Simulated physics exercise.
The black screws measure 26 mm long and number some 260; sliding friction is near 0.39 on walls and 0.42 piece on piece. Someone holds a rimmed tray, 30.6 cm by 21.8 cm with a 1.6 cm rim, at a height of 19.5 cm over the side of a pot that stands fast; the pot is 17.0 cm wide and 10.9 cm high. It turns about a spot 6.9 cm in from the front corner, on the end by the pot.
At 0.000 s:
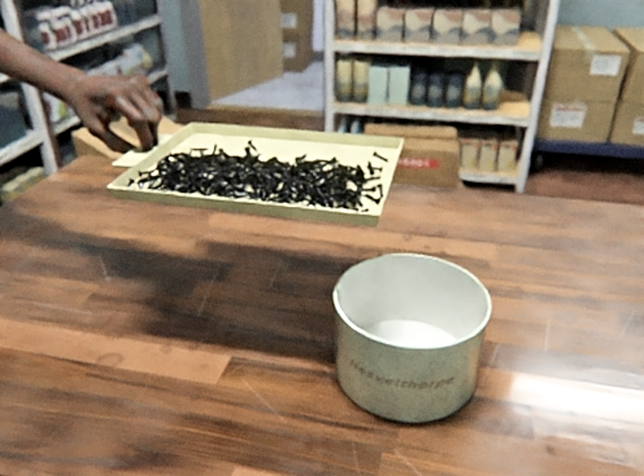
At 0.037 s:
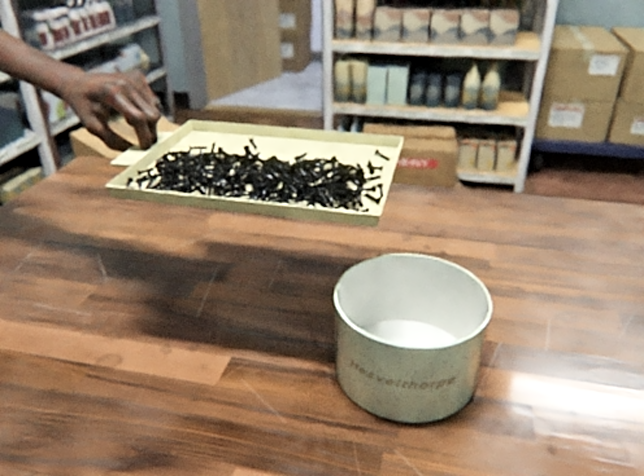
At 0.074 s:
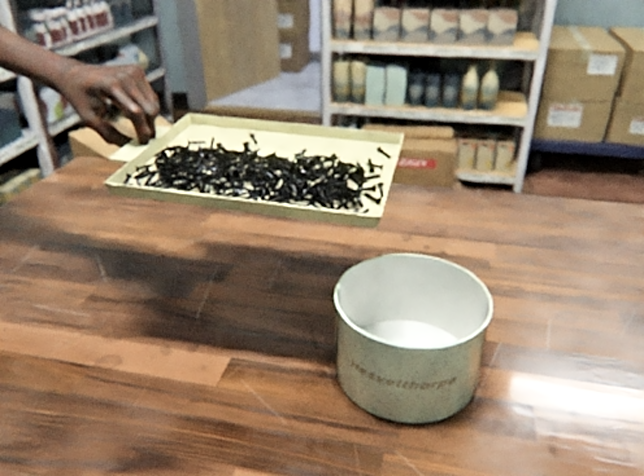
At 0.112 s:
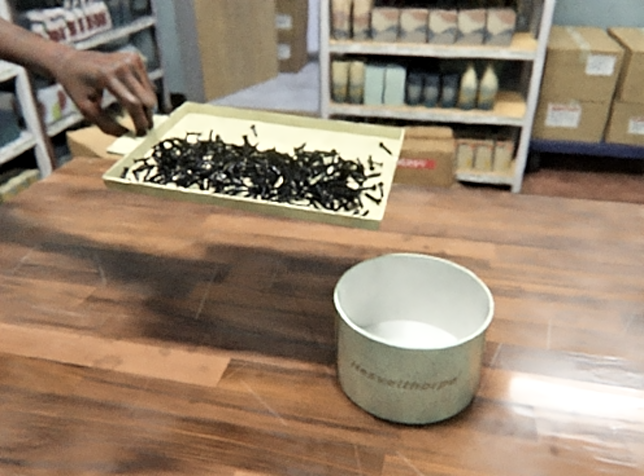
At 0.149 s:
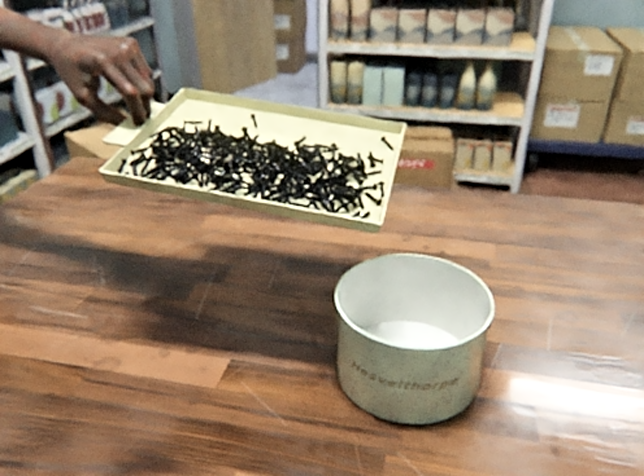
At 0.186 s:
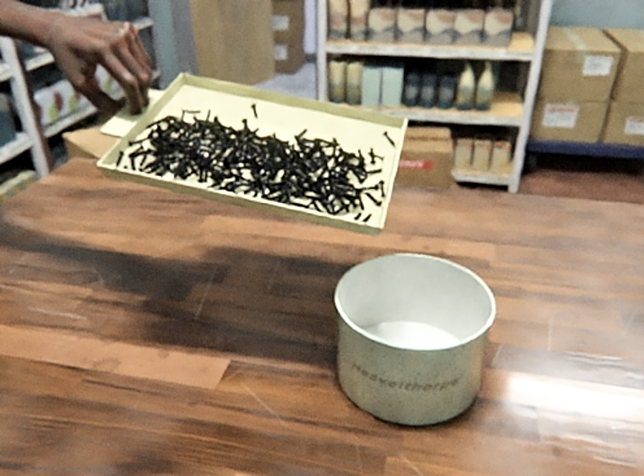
A shallow, pale yellow rimmed tray strewn with small black screws is held at its left end by a hand above a glossy brown wooden table, seen from slightly above in a storeroom with stocked shelves and cardboard boxes behind. A round, pale grey-green pot stands on the table at right. The hand raises the tray's left end, gradually slanting it down toward the right, while the camera stays nearly still.
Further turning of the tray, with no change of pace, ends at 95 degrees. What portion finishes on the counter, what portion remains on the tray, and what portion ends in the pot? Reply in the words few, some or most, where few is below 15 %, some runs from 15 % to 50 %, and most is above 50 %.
Shares - counter: Some; tray: Few; pot: Most.
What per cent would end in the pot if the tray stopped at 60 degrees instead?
Estimated share: About 55 %.
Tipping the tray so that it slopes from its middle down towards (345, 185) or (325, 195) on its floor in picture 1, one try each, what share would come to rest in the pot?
60 and 100 %.
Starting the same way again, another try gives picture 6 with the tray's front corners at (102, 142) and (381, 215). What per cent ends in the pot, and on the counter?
Per cent by place - pot 80, counter 20.
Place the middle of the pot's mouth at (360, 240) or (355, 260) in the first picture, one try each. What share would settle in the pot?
First try around 0 %, second around 55 %.
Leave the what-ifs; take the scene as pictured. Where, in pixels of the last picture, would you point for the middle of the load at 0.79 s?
Roughly (342, 250).
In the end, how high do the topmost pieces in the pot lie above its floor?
I'd say near 2.5 centimetres.
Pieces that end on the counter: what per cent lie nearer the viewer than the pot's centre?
90 %.
After 0.55 s, tilt 54 degrees; the tray holds 100 %, the pot 0 %.
Then, at 0.79 s, tilt 80 degrees; the tray holds 55 %, the pot 15 %.
Then, at 1.14 s, tilt 95 degrees; the tray holds 0 %, the pot 70 %.
At rest (1.8 s), counter 30 %, tray 0 %, pot 70 %.
